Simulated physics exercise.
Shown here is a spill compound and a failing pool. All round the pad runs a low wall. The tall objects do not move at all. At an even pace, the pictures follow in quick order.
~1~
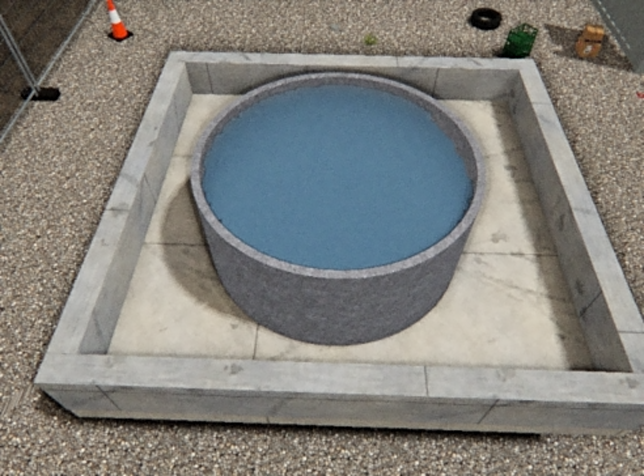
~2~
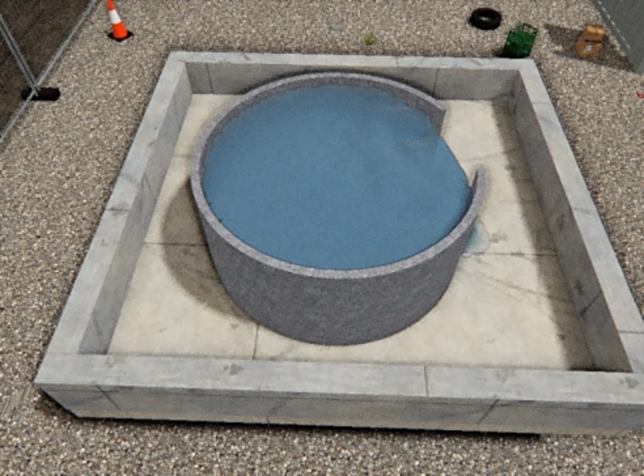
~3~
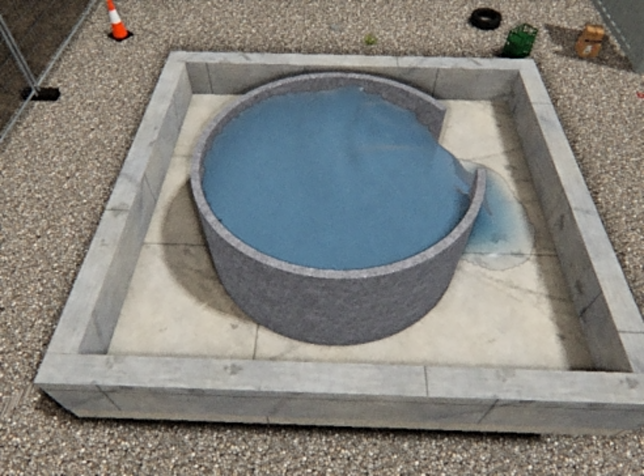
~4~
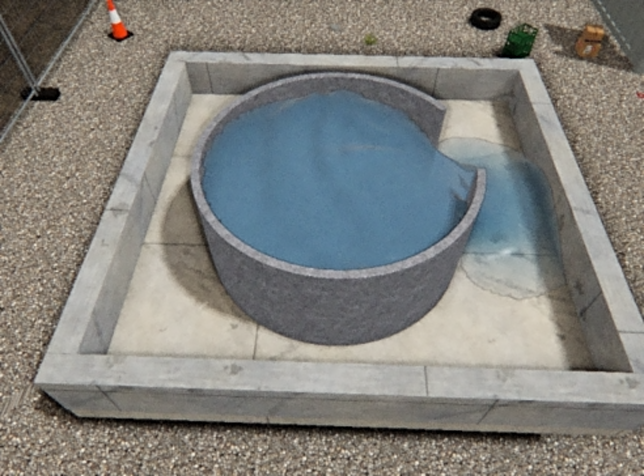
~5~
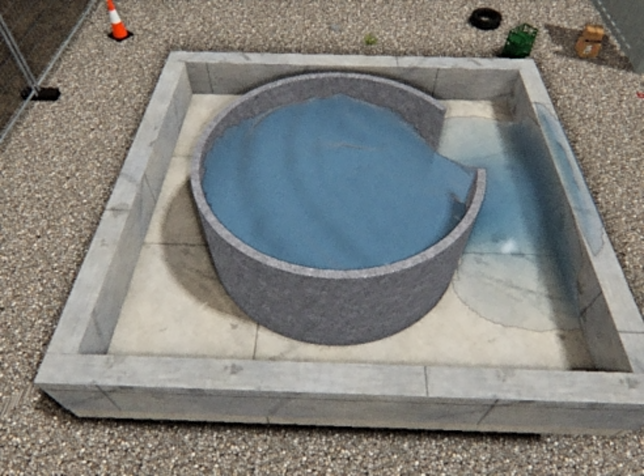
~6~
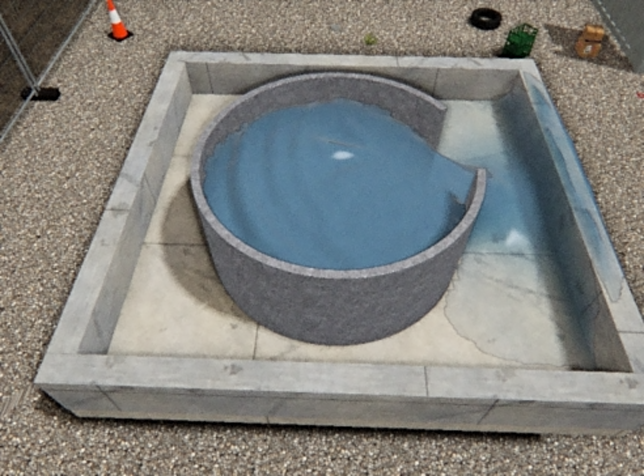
Water pours through a gap in a round pool's right side and spreads across the walled pad.
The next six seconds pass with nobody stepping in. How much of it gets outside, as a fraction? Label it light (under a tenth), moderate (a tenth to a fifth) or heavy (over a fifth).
Light.
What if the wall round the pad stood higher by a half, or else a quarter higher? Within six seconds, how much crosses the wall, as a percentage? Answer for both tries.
0 % and 2 %.
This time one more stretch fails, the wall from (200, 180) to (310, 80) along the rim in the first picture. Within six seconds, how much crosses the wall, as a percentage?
Around 14 in a hundred.
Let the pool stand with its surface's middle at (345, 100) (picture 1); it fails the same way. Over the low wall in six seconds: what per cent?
Observed share: Around 10 %.
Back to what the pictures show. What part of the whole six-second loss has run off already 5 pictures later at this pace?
Near 30 in a hundred.
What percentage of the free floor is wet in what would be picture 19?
Roughly 90 percent.
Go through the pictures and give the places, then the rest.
In the first frame, still water in the round pool at (338, 163).
In the second frame, water pours out at (449, 192) and has run to a hidden place.
In the third frame, water pours out at (448, 194) and has run to a hidden place.
In the fourth frame, the front is at (524, 160), out from the gap at (448, 196).
In the fifth frame, water pours out at (448, 196) and has run to (513, 125).
In the sixth frame, water pours out at (448, 196) and has run to (506, 102).
A moment on, water covers 35 % of the floor; the low wall has let 1 % over.
Next, water covers 45 % of the floor; the low wall has let 2 % over.
Then, water covers 75 % of the floor; the low wall has let 6 % over.
Later, water covers 75 % of the floor; the low wall has let 7 % over.
In the end, water covers 75 % of the floor; the low wall has let 7 % over.
